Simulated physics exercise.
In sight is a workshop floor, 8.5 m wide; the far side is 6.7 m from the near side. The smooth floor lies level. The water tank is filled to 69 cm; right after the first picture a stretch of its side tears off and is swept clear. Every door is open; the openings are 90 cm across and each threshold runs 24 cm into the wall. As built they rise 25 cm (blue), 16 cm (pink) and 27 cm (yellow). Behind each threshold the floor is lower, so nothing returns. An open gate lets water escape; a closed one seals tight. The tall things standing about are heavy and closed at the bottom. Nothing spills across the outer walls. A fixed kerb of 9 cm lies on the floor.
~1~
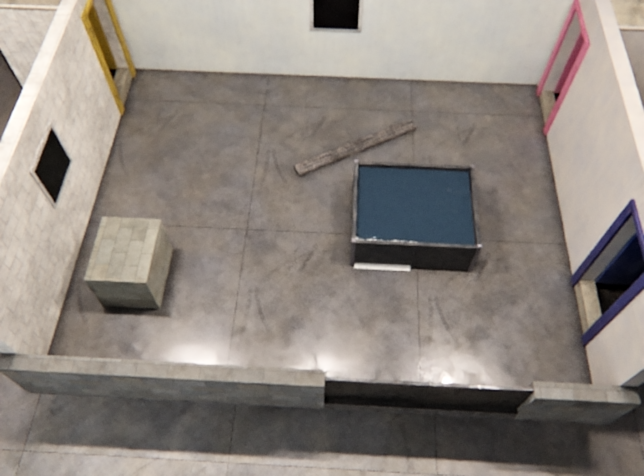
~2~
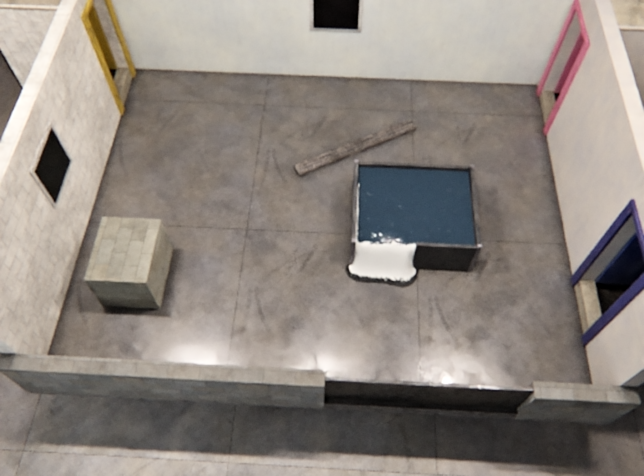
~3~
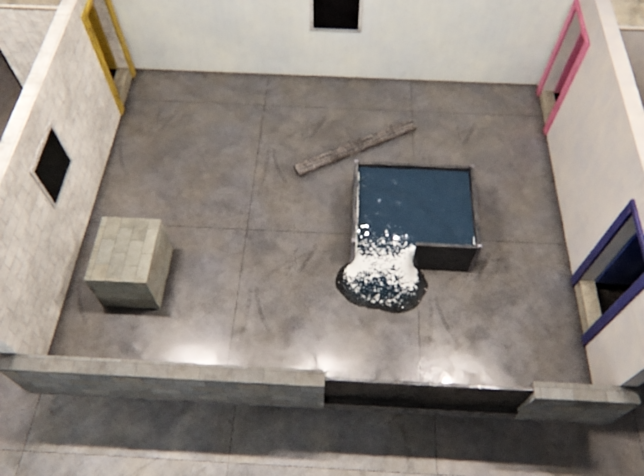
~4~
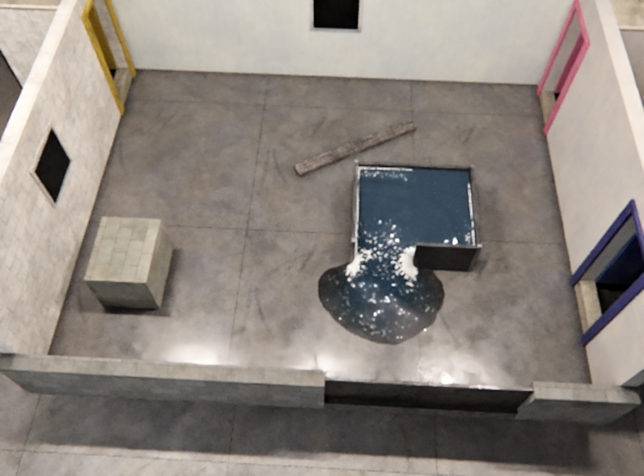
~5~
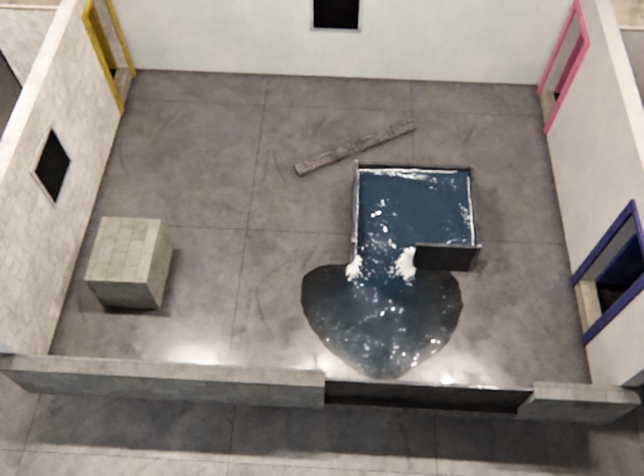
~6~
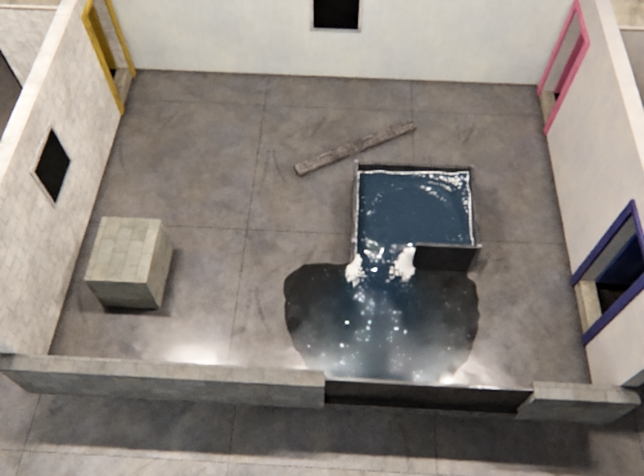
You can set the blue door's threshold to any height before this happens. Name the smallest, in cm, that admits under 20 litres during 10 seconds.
Close to 7.5 cm is just enough.
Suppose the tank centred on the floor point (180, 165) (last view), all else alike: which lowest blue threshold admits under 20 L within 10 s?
About 7.5 cm.
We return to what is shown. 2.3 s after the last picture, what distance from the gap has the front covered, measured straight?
Roughly 5.6 m.
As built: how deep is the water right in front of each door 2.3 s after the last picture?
In cm: Blue 13, pink 0, yellow 0.
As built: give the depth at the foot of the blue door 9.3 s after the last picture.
Some 4.5 cm.
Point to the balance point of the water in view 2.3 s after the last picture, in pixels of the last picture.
At about (369, 301).
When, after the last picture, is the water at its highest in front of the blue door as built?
Around 2.4 s.
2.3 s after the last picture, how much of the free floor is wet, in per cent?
About 25 per cent.
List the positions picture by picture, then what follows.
The first frame shows still water, 69 cm deep, in the water tank at (415, 205); the blue door at (604, 283) is dry.
In the second frame, the gap is at (383, 256), the front 0.3 m out at (402, 283); the back of the water tank holds 69 cm.
In the third frame, the front is at (369, 304), 0.8 m from the gap at (383, 258); 0.9 m2 of floor is wet, 69 cm left at the back.
In the fourth frame, the front is at (380, 339), 1.4 m from the gap at (383, 258); 1.9 m2 of floor is wet, 66 cm left at the back.
In the fifth frame, the gap is at (383, 258), the front 1.9 m out at (368, 371); the back of the water tank holds 62 cm.
In the sixth frame, water pours out at (383, 258) and has run 2.2 m, to a hidden place; about 5 cm deep outside, 58 cm at the back; 1.8 m in a straight line remain to the blue door at (604, 283).
Then, 0.7 s after the last picture water covers 15 % of the floor, deepest (36 cm) near (368, 390); it has not reached the blue door.
Then, 2.3 s after the last picture water covers 25 % of the floor, deepest (24 cm) near (43, 372); 13 cm at the blue door, 0 litres in over its 25 cm threshold.
Then, 9.3 s after the last picture water covers 90 % of the floor, deepest (8 cm) near (516, 123); 4 cm at the blue door, 0 litres in over its 25 cm threshold.
At the blue door as built, the water peaked near 13 cm, 2.3 s after the last picture.
With a threshold of 6 cm, 35 litres would have come in within the 10 s; with 9 cm, 10 litres. So under 20 litres takes about 7.5 cm.
